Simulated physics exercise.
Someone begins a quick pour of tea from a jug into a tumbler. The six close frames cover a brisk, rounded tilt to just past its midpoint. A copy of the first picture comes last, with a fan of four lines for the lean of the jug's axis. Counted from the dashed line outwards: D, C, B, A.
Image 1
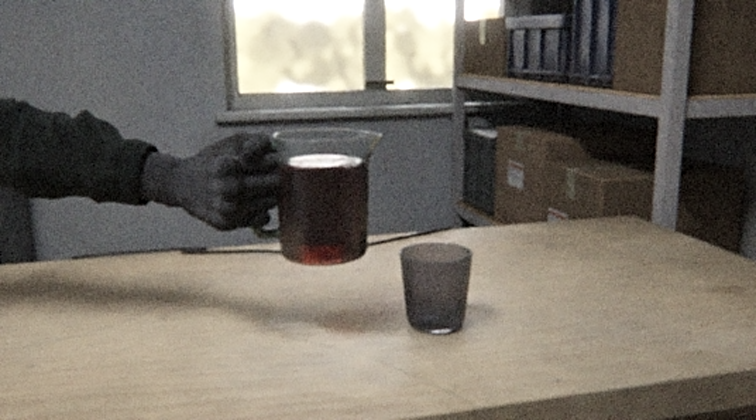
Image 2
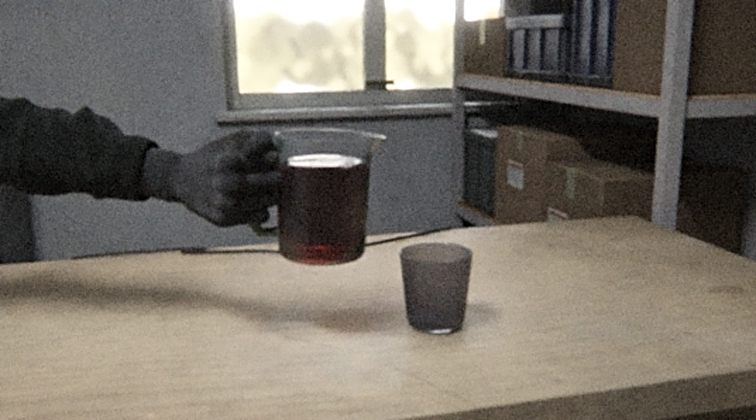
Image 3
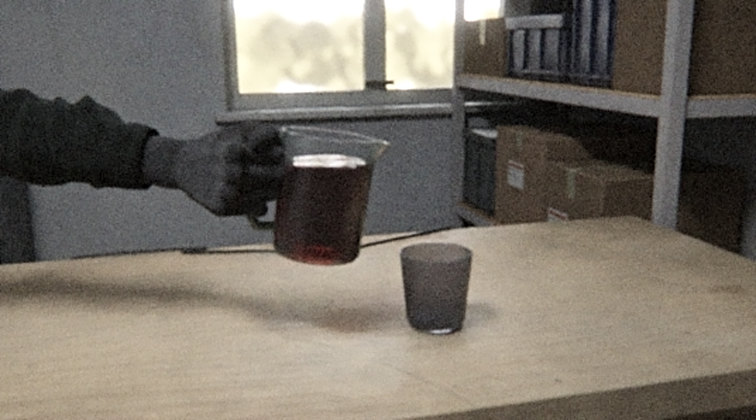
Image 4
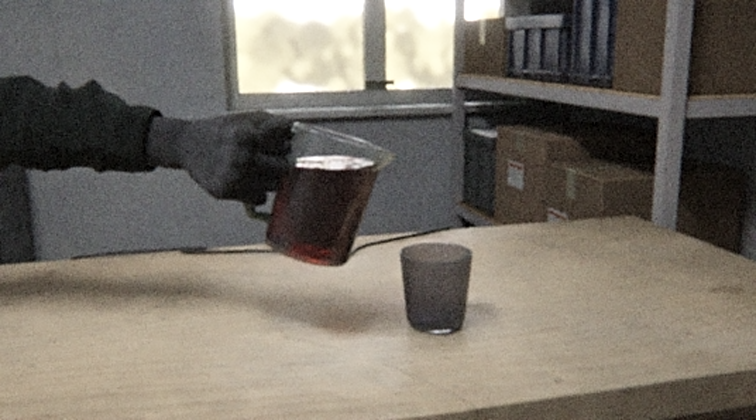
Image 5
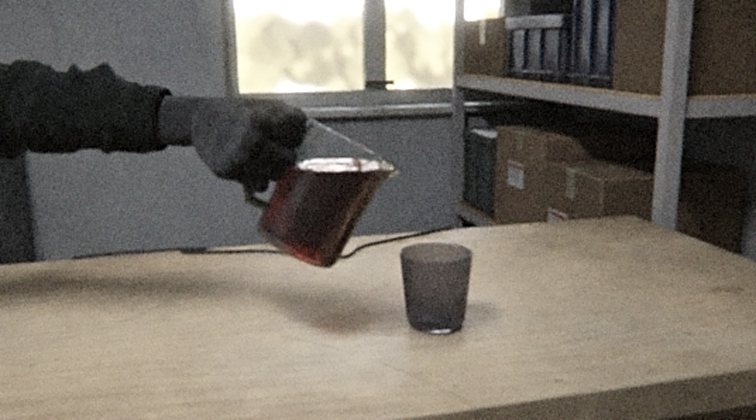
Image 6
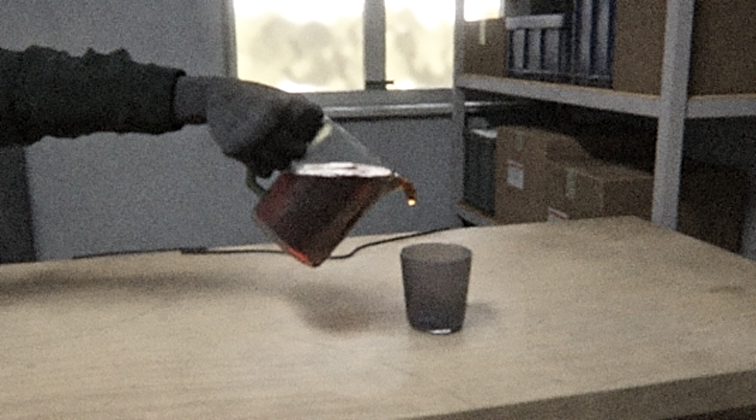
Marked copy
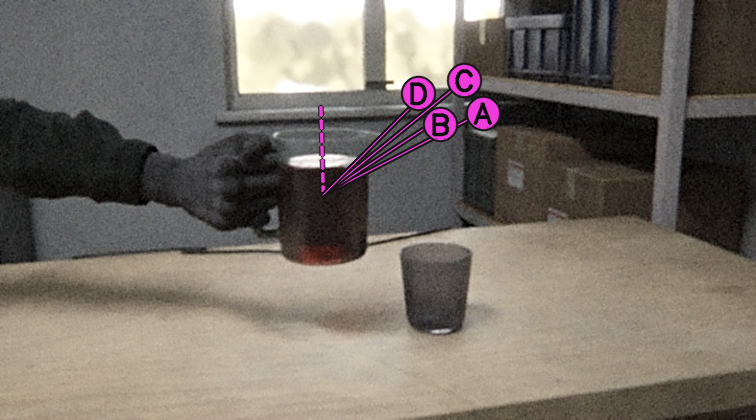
A gloved or dark-skinned hand in a dark sleeve, reaching in from the left, holds a clear glass jug of dark red tea nearly upright, then steadily tips it rightward until a little amber liquid slips over the lip. A smoky grey tumbler stands still below, right of the jug, on a pale wooden table. The steady, level view shows a dim storeroom with a bright window and shelved boxes behind.
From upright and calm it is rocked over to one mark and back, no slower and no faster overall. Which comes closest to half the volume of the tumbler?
I would pick tilt C.
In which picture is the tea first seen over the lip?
In picture 6.
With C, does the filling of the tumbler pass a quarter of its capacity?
Yes.
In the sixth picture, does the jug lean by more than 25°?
Yes, it does.
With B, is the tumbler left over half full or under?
Over half.
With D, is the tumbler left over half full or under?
Under.
In magenta, A at (467, 120); B at (423, 129); C at (451, 90); D at (408, 109).
For tilt A, the tumbler ends with about 83 % of what it can hold; 6 % of the tea is spilt.
For tilt B, the tumbler ends with about 71 % of what it can hold.
For tilt C, the tumbler ends with about 51 % of what it can hold.
For tilt D, the tumbler ends with about 35 % of what it can hold.
